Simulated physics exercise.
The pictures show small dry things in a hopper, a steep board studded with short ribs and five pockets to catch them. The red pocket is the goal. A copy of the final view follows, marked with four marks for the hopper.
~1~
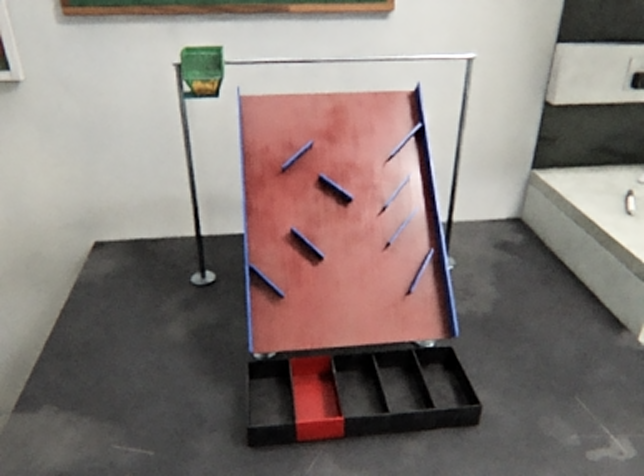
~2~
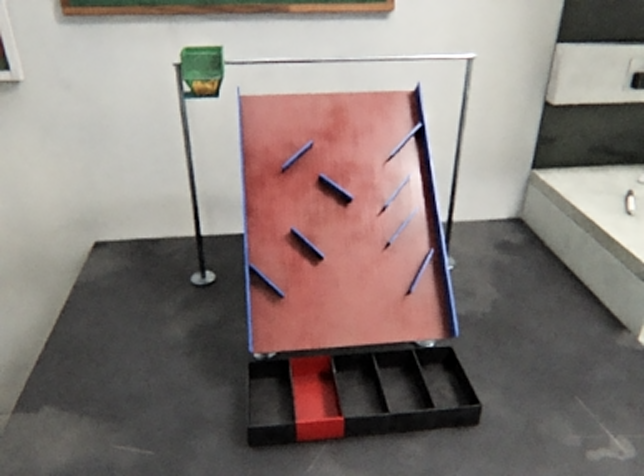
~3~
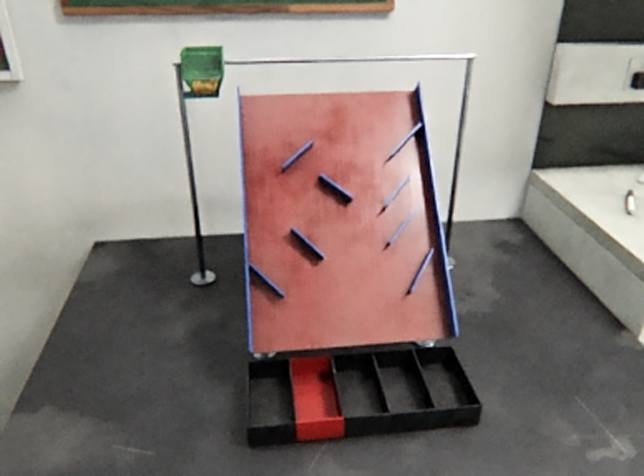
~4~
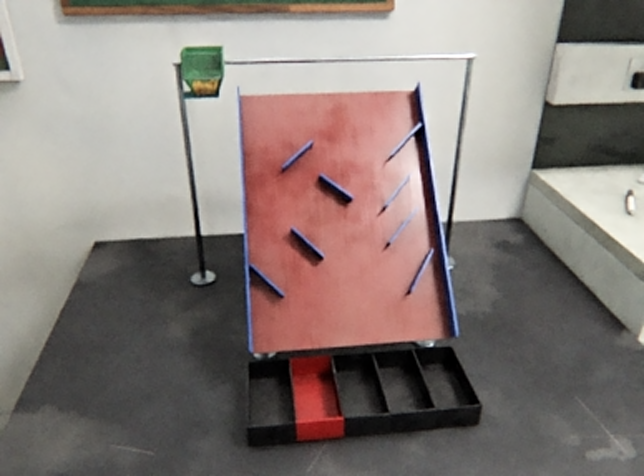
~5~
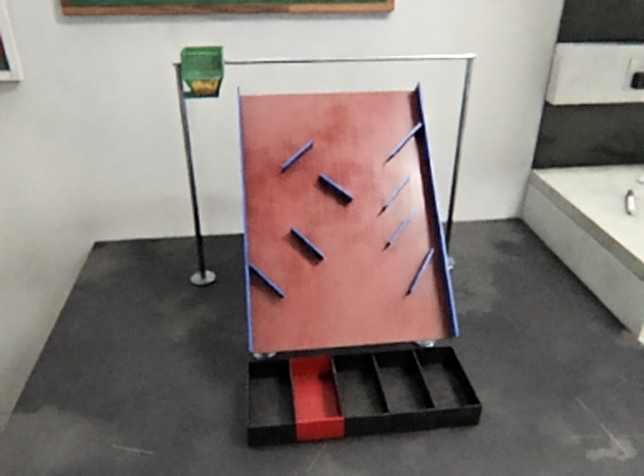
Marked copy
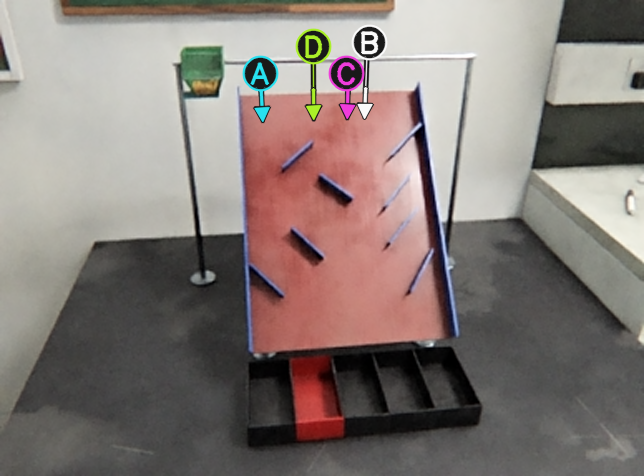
On a dark tabletop against a pale wall, a steep red board with slanted blue ribs stands behind a black tray of five pockets, the second from the left red. A small green hopper hangs at the upper left, and nothing visibly moves from start to end.
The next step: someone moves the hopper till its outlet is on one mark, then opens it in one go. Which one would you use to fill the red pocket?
A beats the others.
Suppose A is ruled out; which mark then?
Here it is mark D.
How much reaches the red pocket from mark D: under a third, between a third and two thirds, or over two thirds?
Under a third.
On the marked copy, mark A meets the board at (262, 116); mark B meets the board at (364, 113); mark C meets the board at (347, 113); mark D meets the board at (313, 114).
For mark A, roughly a third in the red pocket, roughly half in other pockets, just a few outside the box.
For mark B, just a few in the red pocket, the larger part in other pockets, about a tenth outside the box.
For mark C, just a few in the red pocket, the larger part in other pockets, about a tenth outside the box.
For mark D, roughly a quarter in the red pocket, the larger part in other pockets, just a few outside the box.
